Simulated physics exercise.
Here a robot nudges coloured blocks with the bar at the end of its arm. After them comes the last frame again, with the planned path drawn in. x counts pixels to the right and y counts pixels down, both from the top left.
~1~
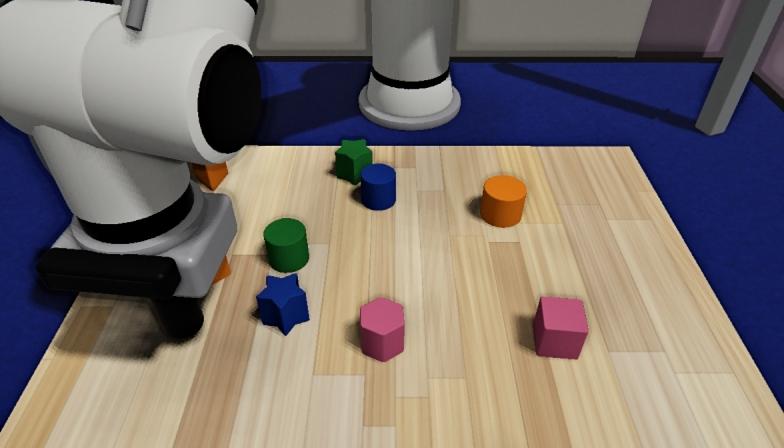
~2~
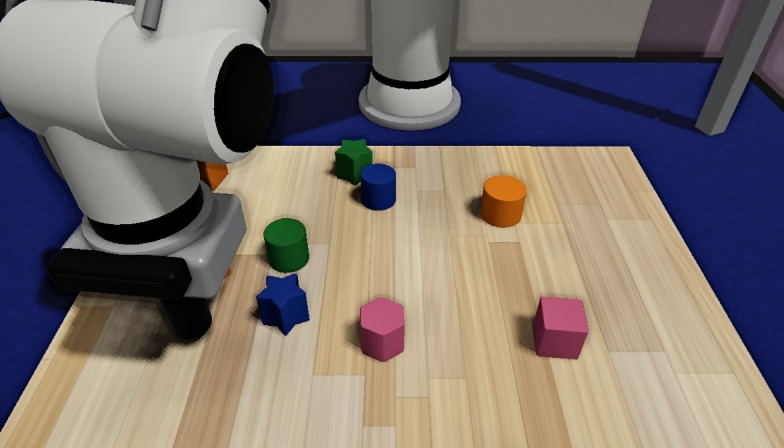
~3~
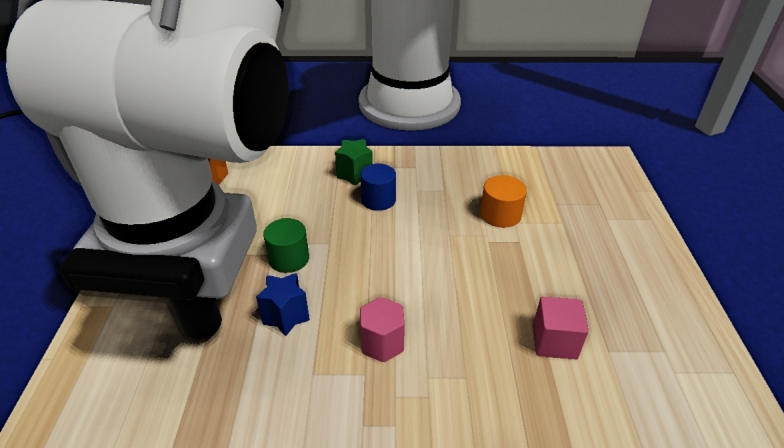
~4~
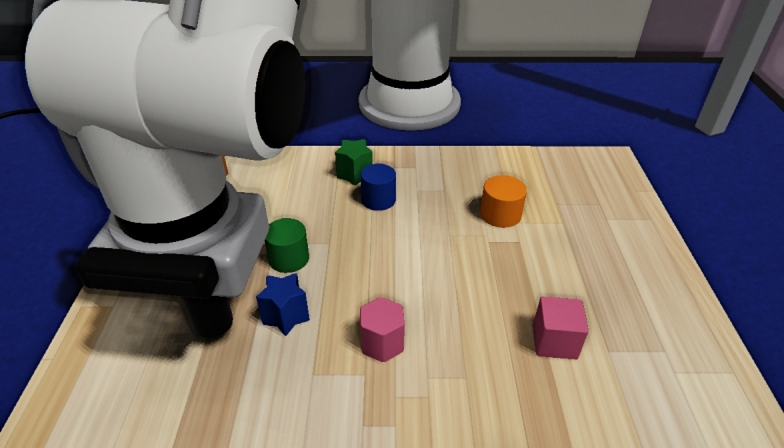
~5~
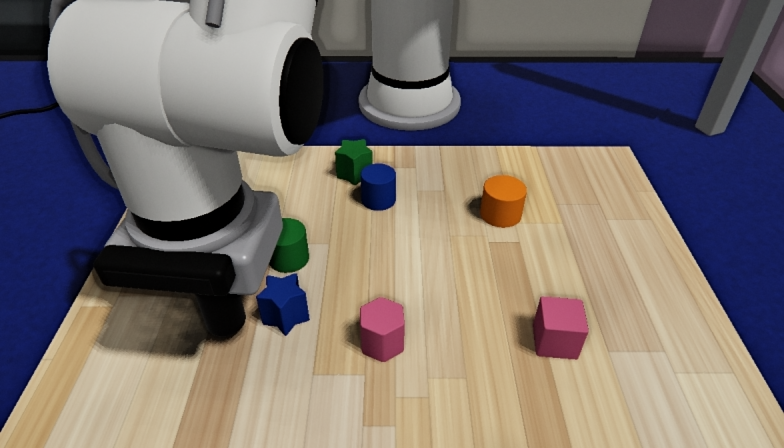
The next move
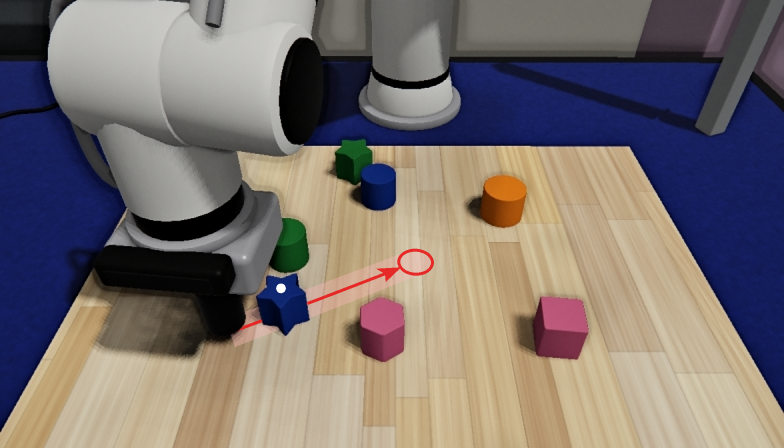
A light wooden tabletop over a blue floor is seen from a fixed, raised view, with a pale robot base standing behind its far edge. Green, blue and orange blocks sit toward the back and left, a blue star nearer left, and two pink blocks at the front. The white robot arm with a black bar glides slowly rightward on the left, while the blocks stay still.
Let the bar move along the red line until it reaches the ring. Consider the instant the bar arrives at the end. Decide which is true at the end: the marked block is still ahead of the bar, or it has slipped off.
Fallen away.
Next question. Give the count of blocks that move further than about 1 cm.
My answer is one.
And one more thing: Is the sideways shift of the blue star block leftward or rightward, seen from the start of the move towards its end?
The right-hand side.
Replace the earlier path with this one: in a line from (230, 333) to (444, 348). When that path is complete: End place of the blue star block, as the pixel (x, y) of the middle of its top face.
Near (322, 281).
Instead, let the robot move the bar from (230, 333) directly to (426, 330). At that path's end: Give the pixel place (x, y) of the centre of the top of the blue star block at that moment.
I expect it at (331, 276).
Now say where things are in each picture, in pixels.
The first picture shows tip of the bar at (185, 325), middles of tops, blue star block at (281, 288), green disc at (284, 231).
The second picture shows bar at (193, 325), nothing pushed.
The third picture shows bar at (203, 325), nothing pushed.
The fourth picture shows bar at (214, 325), nothing pushed.
The fifth picture shows bar at (227, 323), blue star block at (281, 288), green disc at (284, 231).
The line goes straight from (230, 333) to (416, 262); the dot is on the blue star block.
The first path, step by step. One third of the way, bar at (296, 297); blue star block at (337, 273), turned 15° clockwise.
Two thirds of the way, bar at (360, 273); blue star block at (392, 266), turned 80° clockwise.
At the end, bar at (416, 252); blue star block at (410, 265), turned 135° clockwise; green disc unmoved.
